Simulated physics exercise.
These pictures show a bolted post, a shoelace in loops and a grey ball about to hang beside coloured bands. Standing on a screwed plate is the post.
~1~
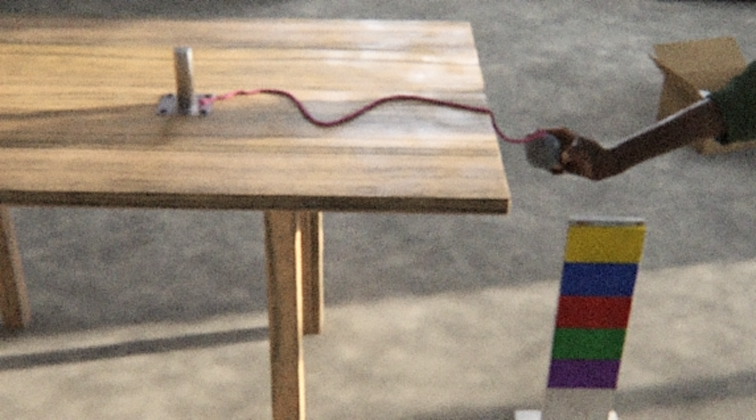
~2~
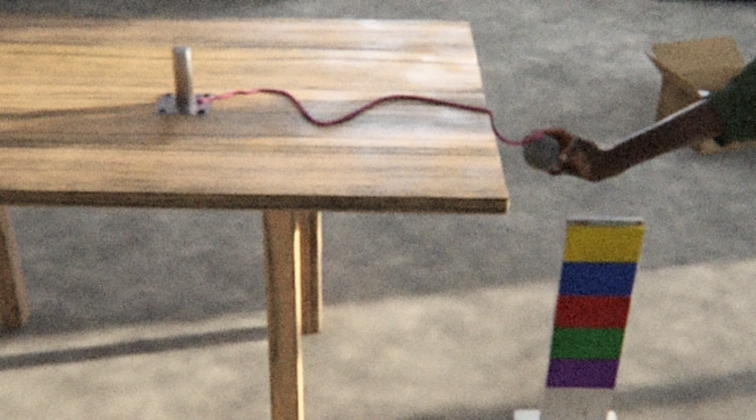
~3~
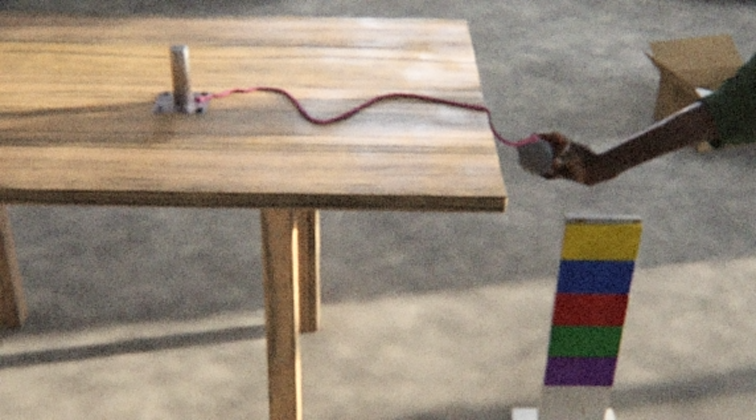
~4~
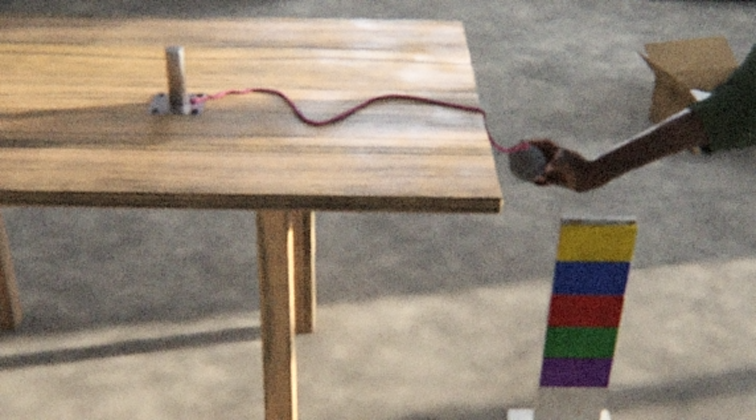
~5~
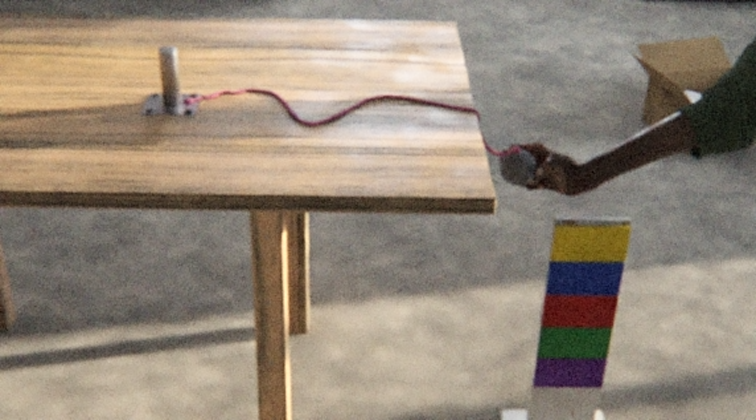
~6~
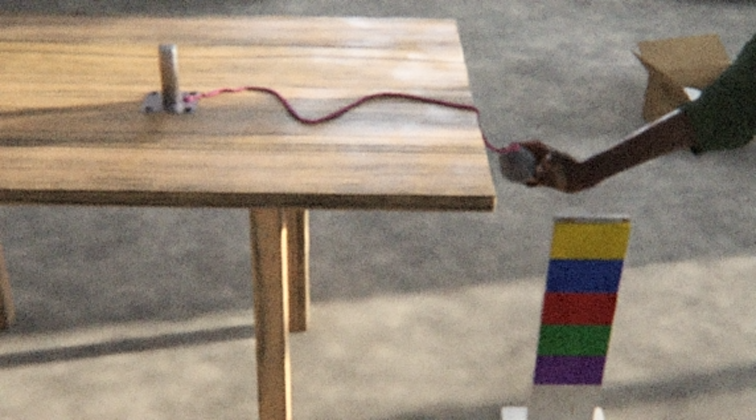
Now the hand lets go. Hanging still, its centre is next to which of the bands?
Its middle rests at the blue band.
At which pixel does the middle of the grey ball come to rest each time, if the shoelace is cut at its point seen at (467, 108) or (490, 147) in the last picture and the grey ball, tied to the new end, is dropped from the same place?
First try near (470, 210), second near (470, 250).
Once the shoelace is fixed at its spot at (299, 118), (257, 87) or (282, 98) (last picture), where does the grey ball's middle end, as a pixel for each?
Try one gives (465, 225), try two (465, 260), and try three (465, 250).
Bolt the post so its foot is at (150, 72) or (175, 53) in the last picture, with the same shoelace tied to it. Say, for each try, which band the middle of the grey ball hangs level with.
Try one - yellow; try two - yellow.
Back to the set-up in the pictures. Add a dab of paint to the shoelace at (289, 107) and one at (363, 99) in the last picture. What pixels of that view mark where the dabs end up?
Roughly at (331, 106), and the other roughly at (449, 109).
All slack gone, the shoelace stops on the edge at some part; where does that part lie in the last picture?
Approx. (387, 94).
Soon after, ball near (449, 273); level with blue.
Then, ball near (480, 273); level with blue.
At rest, ball near (469, 274); level with blue. At blue.
